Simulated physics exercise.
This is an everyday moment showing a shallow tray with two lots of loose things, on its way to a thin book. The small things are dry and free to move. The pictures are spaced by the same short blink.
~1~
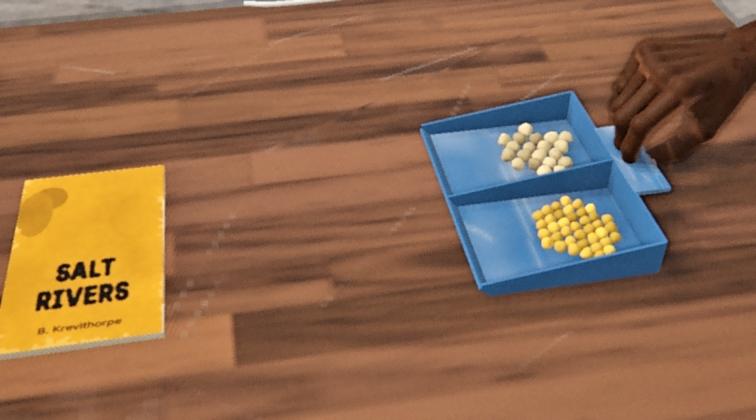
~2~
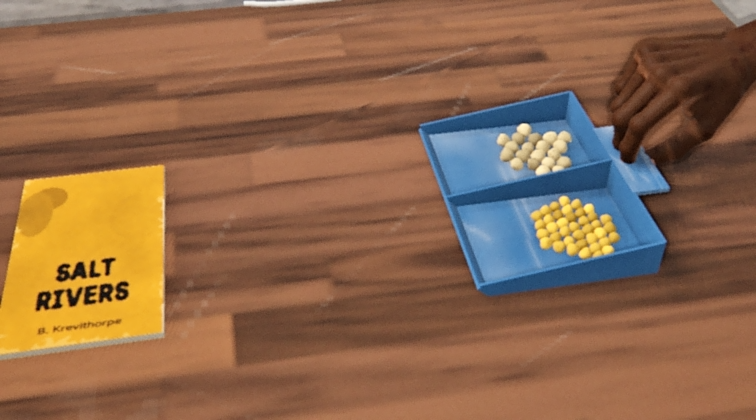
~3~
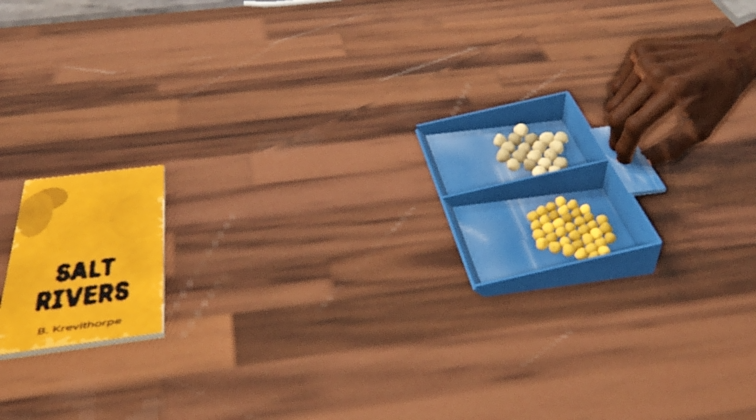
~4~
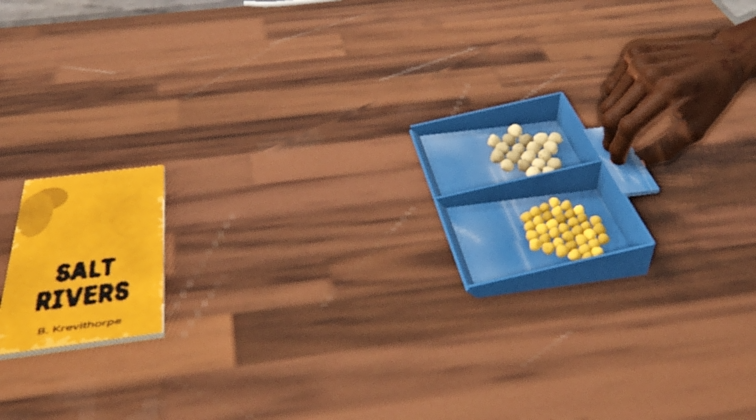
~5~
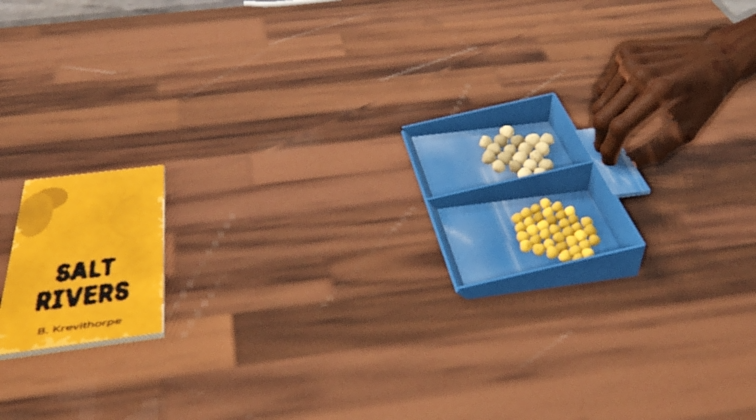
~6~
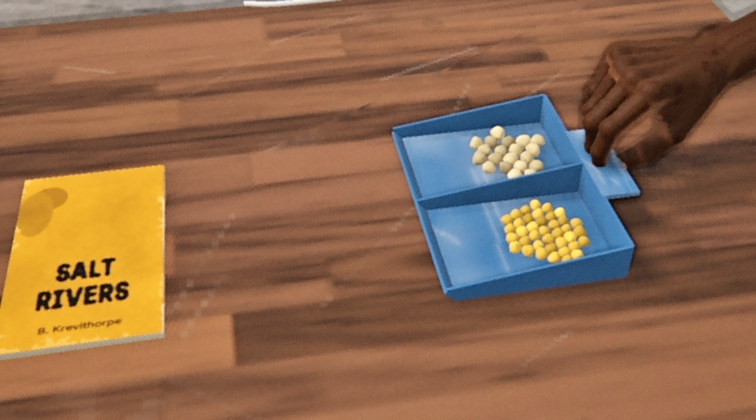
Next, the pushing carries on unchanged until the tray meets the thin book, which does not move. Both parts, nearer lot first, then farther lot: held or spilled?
Nearer lot: Held; farther lot: Held.
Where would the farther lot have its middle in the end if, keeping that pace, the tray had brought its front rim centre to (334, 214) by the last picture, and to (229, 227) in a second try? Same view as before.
One: (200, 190). Two: (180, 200).
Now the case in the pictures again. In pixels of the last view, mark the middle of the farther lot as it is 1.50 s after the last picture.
Around (268, 183).
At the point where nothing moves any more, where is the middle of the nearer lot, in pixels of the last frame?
About (279, 268).
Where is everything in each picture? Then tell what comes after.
In the first picture, front rim at (447, 200), at rest; thin book at (83, 294); nearer lot at (576, 227), some puffed corn balls; farther lot at (540, 155), a few macadamia nuts.
In the second picture, front rim at (446, 200), hardly any of the way covered; farther lot at (539, 156).
In the third picture, front rim at (442, 201), hardly any of the way covered; nearer lot at (571, 228).
In the fourth picture, front rim at (436, 202), a small part of the way covered; farther lot at (529, 157).
In the fifth picture, front rim at (427, 203), a small part of the way covered; nearer lot at (555, 230).
In the sixth picture, front rim at (416, 204), a small part of the way covered; thin book at (83, 294); nearer lot at (545, 231); farther lot at (511, 159).
Then, 0.60 s after the last picture, tray still sliding, front rim near (299, 219); nearer lot all inside; farther lot all inside.
Then, 1.29 s after the last picture, tray stopped at the thin book; nearer lot all inside; farther lot all inside.
At rest, tray stopped at the thin book; nearer lot all inside; farther lot all inside.
